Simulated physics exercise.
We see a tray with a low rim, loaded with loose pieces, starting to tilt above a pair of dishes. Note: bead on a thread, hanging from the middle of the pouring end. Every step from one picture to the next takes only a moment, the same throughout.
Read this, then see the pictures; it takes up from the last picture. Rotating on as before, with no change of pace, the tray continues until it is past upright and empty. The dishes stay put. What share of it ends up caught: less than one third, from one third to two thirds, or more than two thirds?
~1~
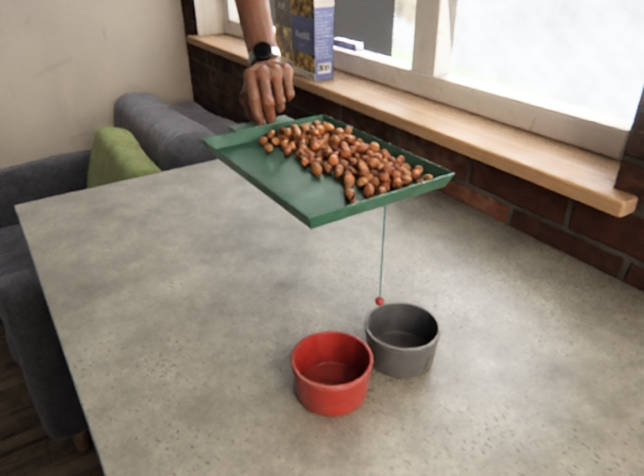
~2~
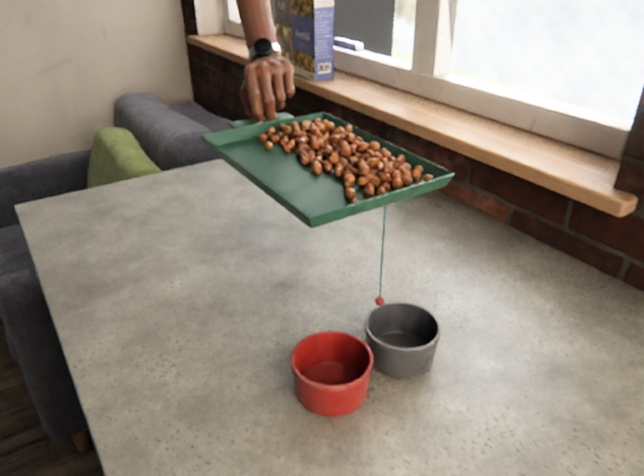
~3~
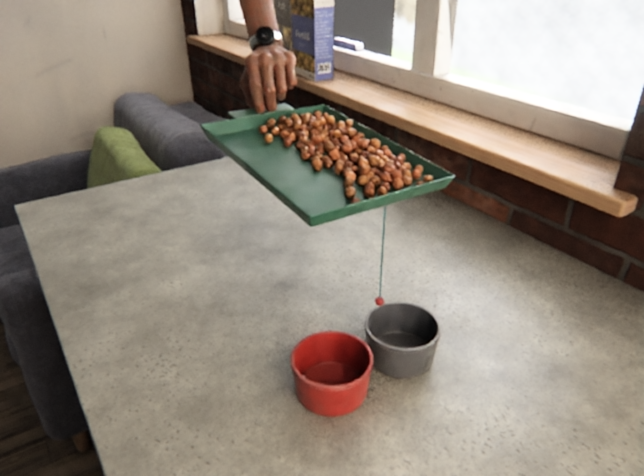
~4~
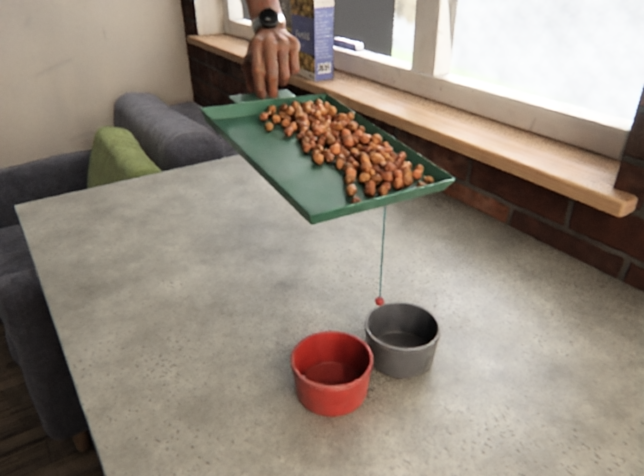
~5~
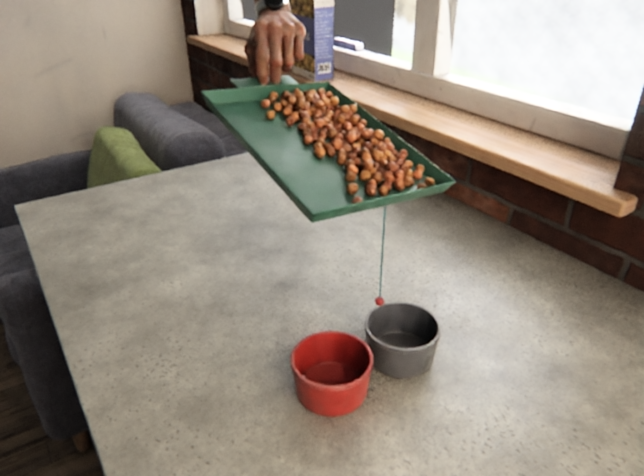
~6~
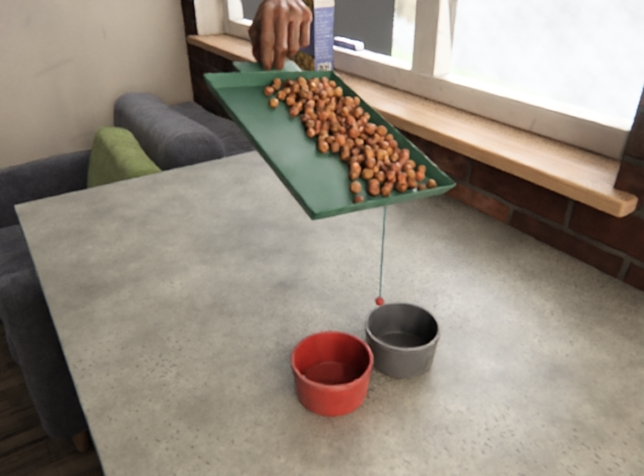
The share caught is small, below one third.
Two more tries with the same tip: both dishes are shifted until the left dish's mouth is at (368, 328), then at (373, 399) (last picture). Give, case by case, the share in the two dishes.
40 per cent the first time, 0 per cent the second time.
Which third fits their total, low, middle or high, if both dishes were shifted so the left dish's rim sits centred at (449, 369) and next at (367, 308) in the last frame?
At the first place under a third, at the second below one third.
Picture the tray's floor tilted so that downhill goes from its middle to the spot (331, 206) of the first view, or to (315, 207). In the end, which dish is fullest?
For the first try I'd say the dish over on the left, and for the second, the dish over on the left.
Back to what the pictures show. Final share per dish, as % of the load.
I'd say the left dish holds some 0 % and the right dish some 20 %.
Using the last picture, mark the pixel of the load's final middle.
The centre comes to rest near (464, 340).
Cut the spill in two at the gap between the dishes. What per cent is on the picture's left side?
Around 0 per cent, give or take.
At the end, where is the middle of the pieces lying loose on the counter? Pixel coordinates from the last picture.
Near (487, 341).
Just after the last frame, tray tipped steeply; the larger part on the tray; just a few outside both; about a tenth in the air.
A moment on, tray tipped past a quarter turn; roughly a quarter in the right dish; the larger part outside both; about a tenth in the air.
Further on, tray tipped past a quarter turn; roughly a quarter in the right dish; the larger part outside both.
When it is over, tray tipped past a quarter turn; not one in the left dish; roughly a quarter in the right dish; the larger part outside both.
